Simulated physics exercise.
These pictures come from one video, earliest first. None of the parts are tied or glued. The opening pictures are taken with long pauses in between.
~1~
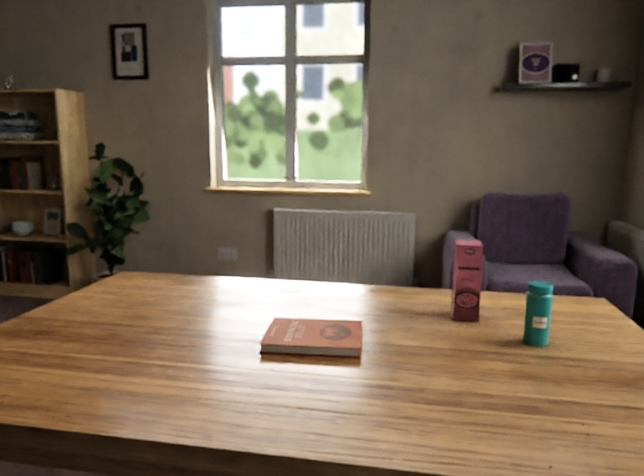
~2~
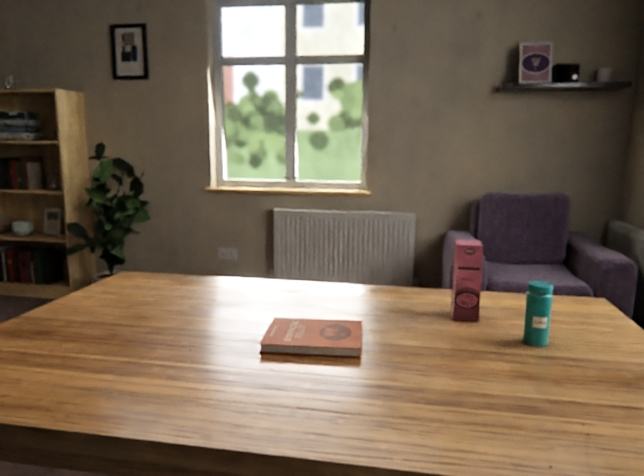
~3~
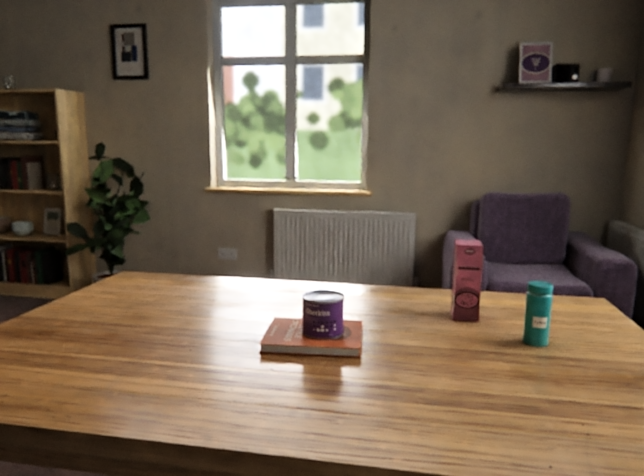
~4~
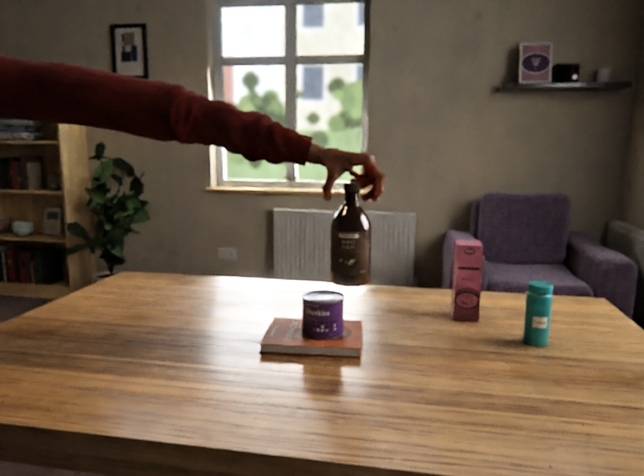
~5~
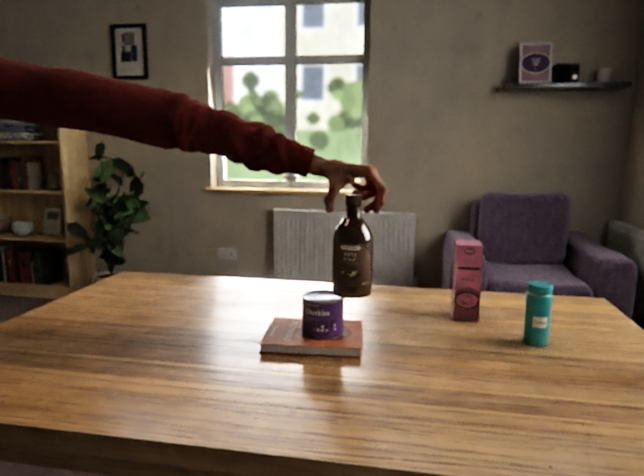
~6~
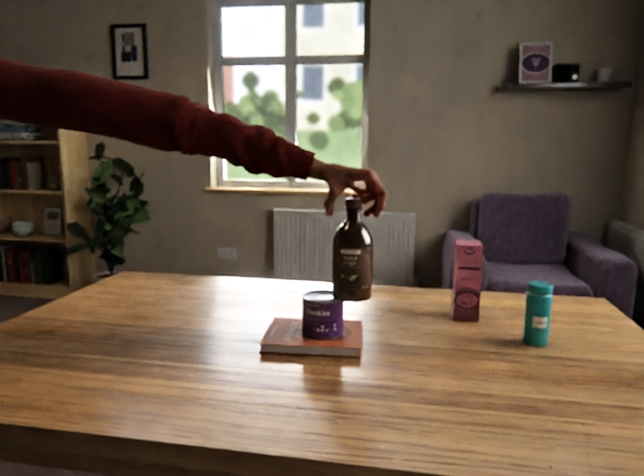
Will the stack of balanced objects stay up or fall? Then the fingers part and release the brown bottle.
Well, the stack doesn't stay in one piece.
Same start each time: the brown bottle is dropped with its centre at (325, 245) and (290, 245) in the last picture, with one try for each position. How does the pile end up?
Case A: It does not fall; case B: It comes down.
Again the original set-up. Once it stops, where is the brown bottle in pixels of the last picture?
In the final view it sits at roughly (449, 327).
Then, 0.30 s on from there, brown bottle now fallen.
Then, 0.50 s on from there, things are still on the move.
Then, 1.50 s on from there, nothing new.
In the end, fallen, brown bottle; the other 4 unmoved. At the end, from the last picture's camera, brown bottle near (449, 327). The pile comes apart.
